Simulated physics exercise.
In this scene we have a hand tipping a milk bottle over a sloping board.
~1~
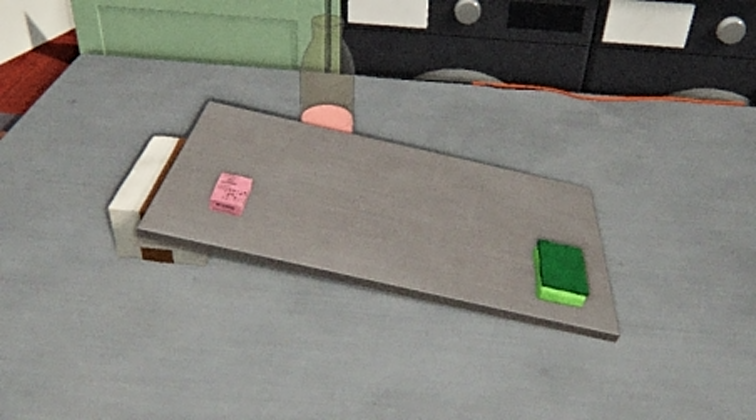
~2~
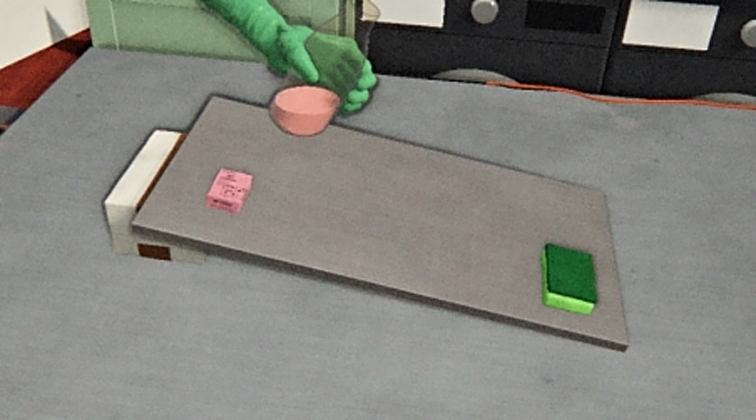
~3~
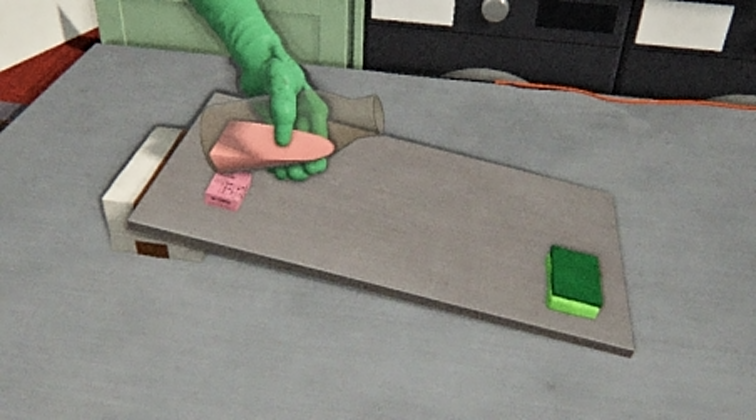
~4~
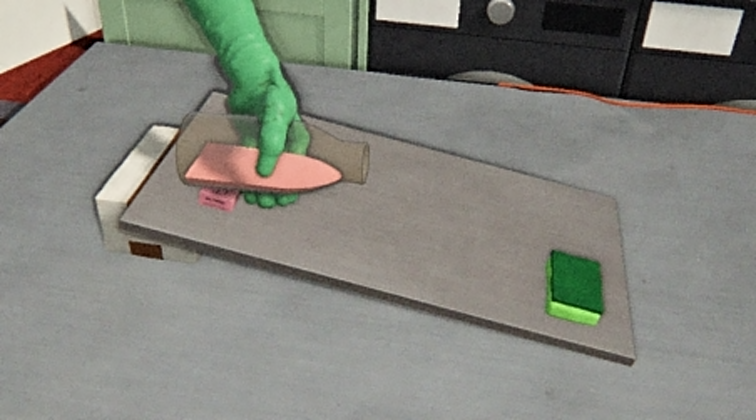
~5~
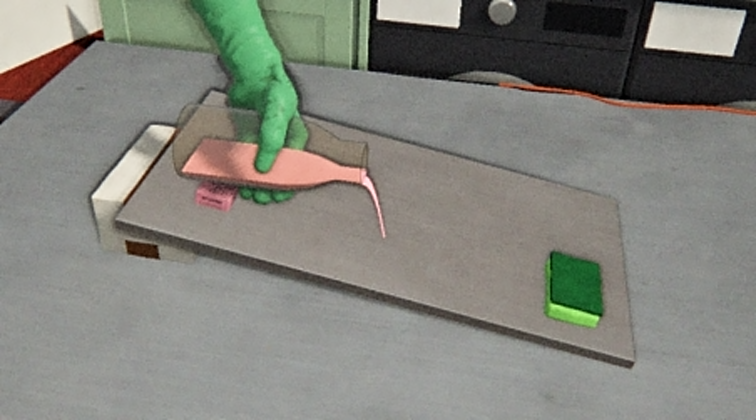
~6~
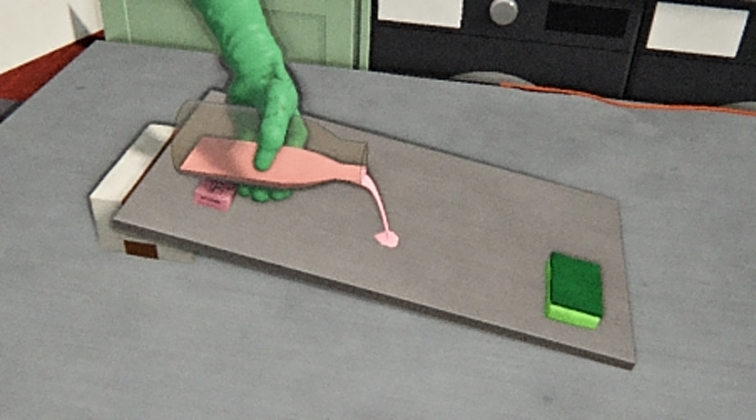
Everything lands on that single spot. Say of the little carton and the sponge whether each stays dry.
On the left the little carton stays dry, on the right the sponge gets wet.
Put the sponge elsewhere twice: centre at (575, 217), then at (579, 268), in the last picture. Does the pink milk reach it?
At the first spot it remains clean, at the second spot it gets dampened.
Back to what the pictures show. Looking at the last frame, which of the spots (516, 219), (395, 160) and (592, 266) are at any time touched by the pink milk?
Taking them in order, I'd say safe, safe and covered.
Shortly, it runs down to the right; the little carton is still dry; the sponge is wet along its edge.
Then, it runs down to the right and off the end; the little carton is still dry; the sponge is wet along its edge.
At the finish, it runs down to the right and off the end; the little carton is still dry; the sponge is wet along its edge.
